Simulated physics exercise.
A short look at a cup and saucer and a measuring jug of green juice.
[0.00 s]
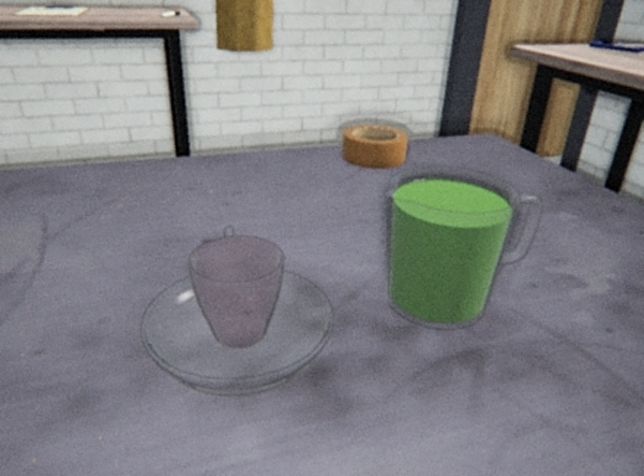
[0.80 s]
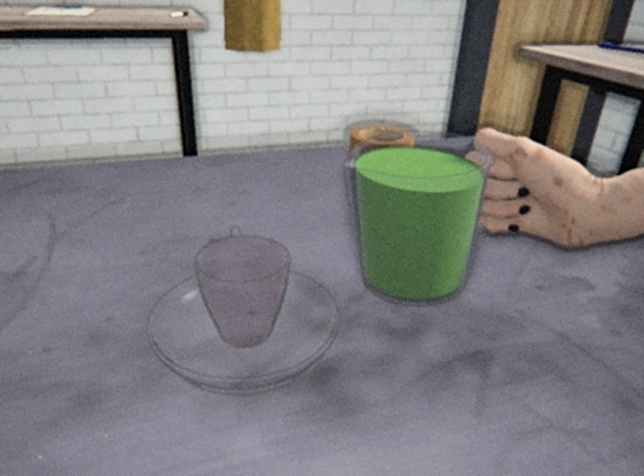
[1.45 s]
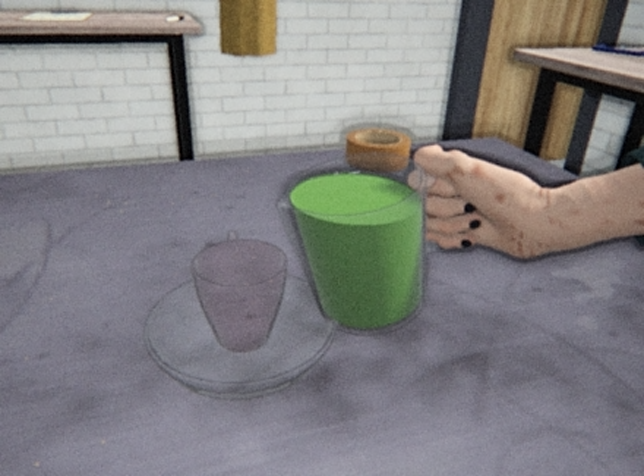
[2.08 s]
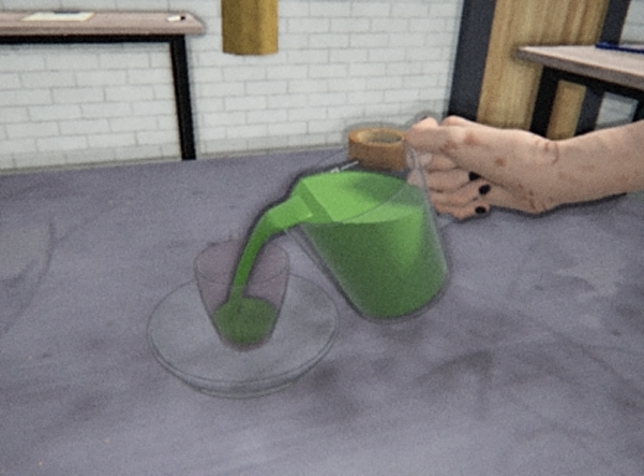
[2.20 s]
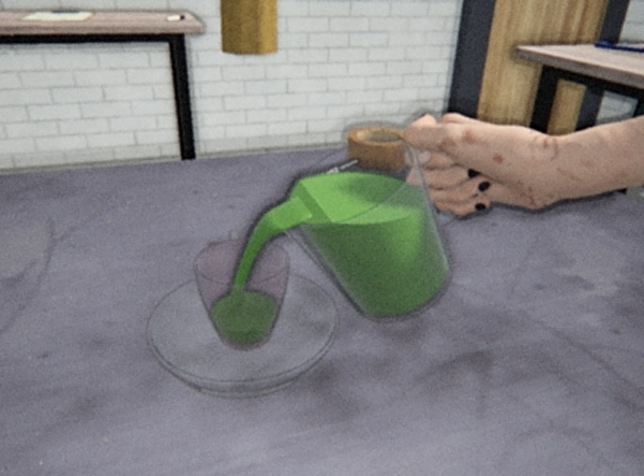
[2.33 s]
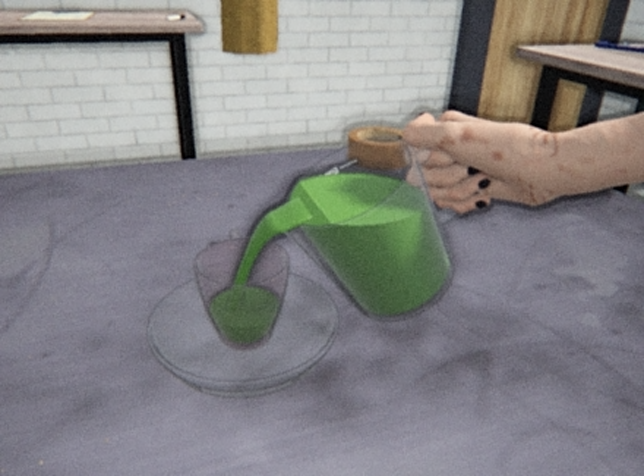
A hand lifts a jug of green juice and pours some into a small cup.
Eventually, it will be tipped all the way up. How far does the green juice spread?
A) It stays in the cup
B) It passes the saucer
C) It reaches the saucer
Option B: It passes the saucer.
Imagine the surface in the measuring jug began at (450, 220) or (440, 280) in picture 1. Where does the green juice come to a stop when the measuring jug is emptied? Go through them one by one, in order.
In turn: Past the saucer, no farther than the cup.
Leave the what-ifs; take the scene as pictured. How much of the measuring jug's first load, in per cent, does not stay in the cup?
Share: Near 75 per cent.
After 6.3 s, the cup is full to the brim; the saucer is wet, with room to spare.
After 9.4 s, the cup is full to the brim; the saucer is full and running over.
After 12.2 s, the cup is full to the brim; the saucer is full and running over.
